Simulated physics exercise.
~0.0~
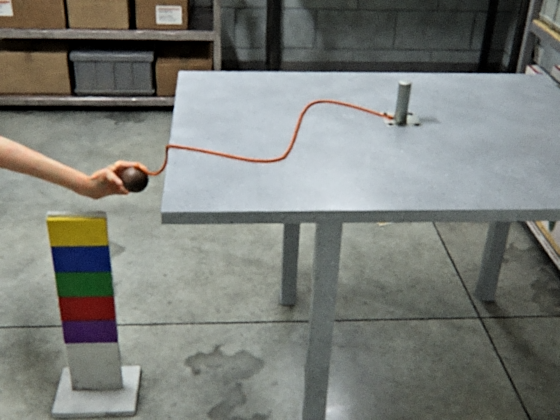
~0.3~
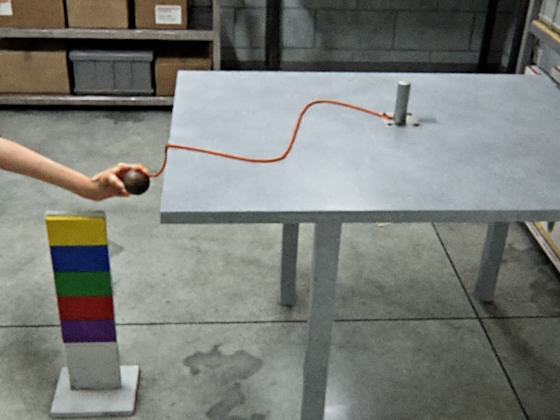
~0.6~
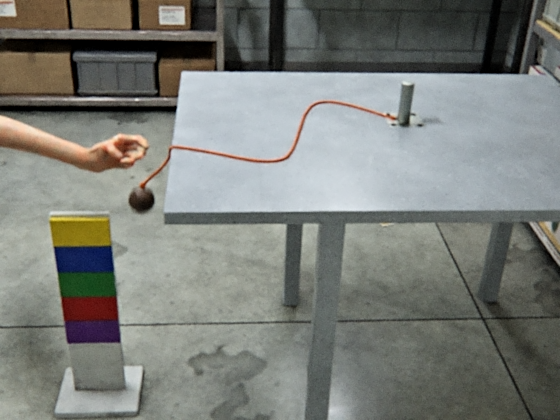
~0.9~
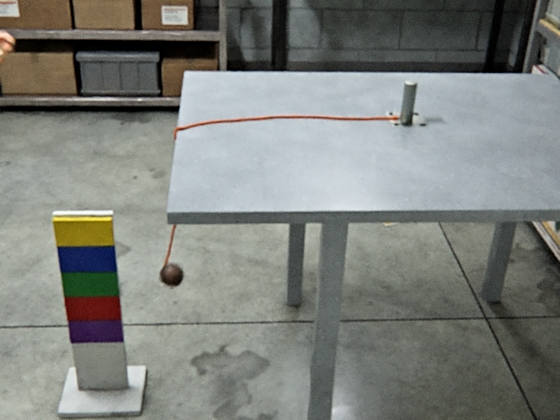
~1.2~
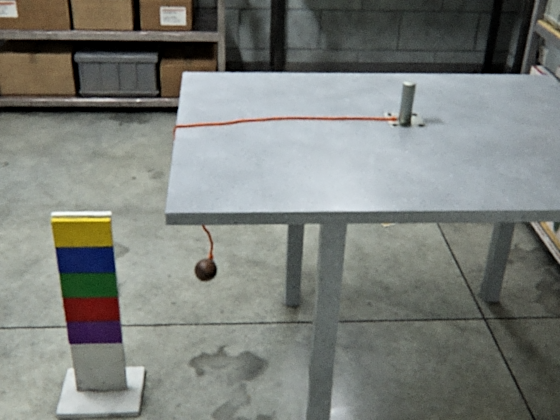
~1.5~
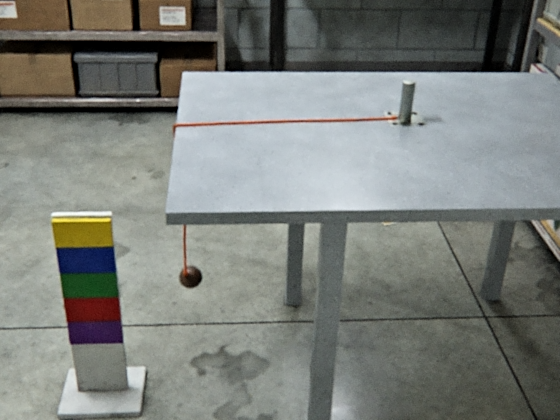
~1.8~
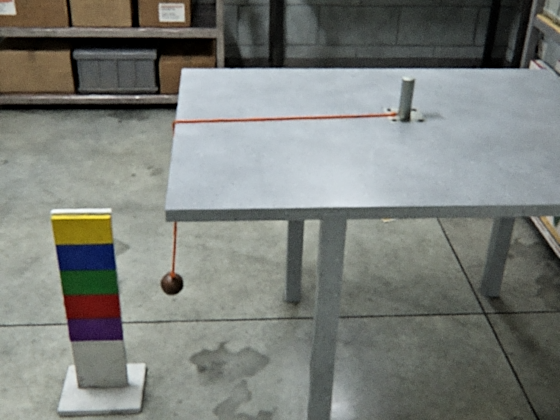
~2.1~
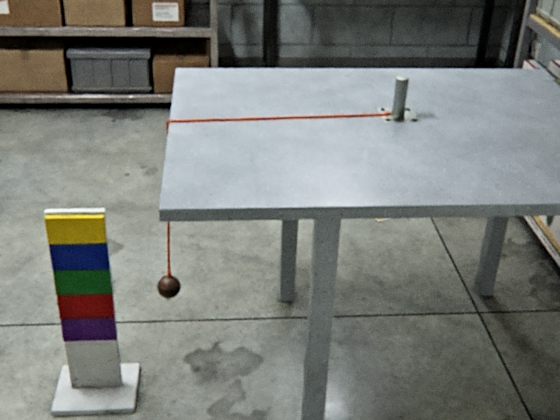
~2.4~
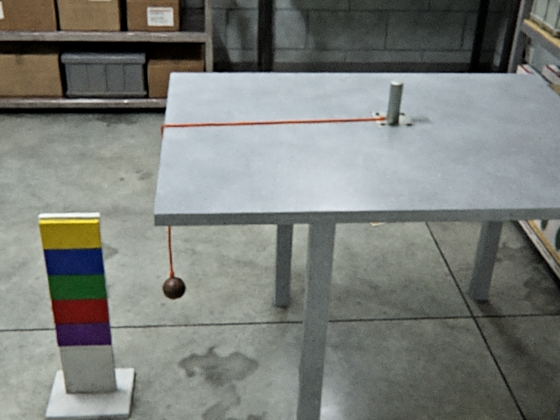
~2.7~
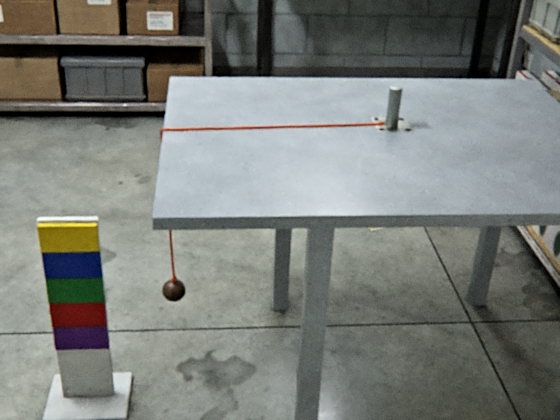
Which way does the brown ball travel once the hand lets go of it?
The brown ball moves down, dropping below the edge of the table until the cord holds it.
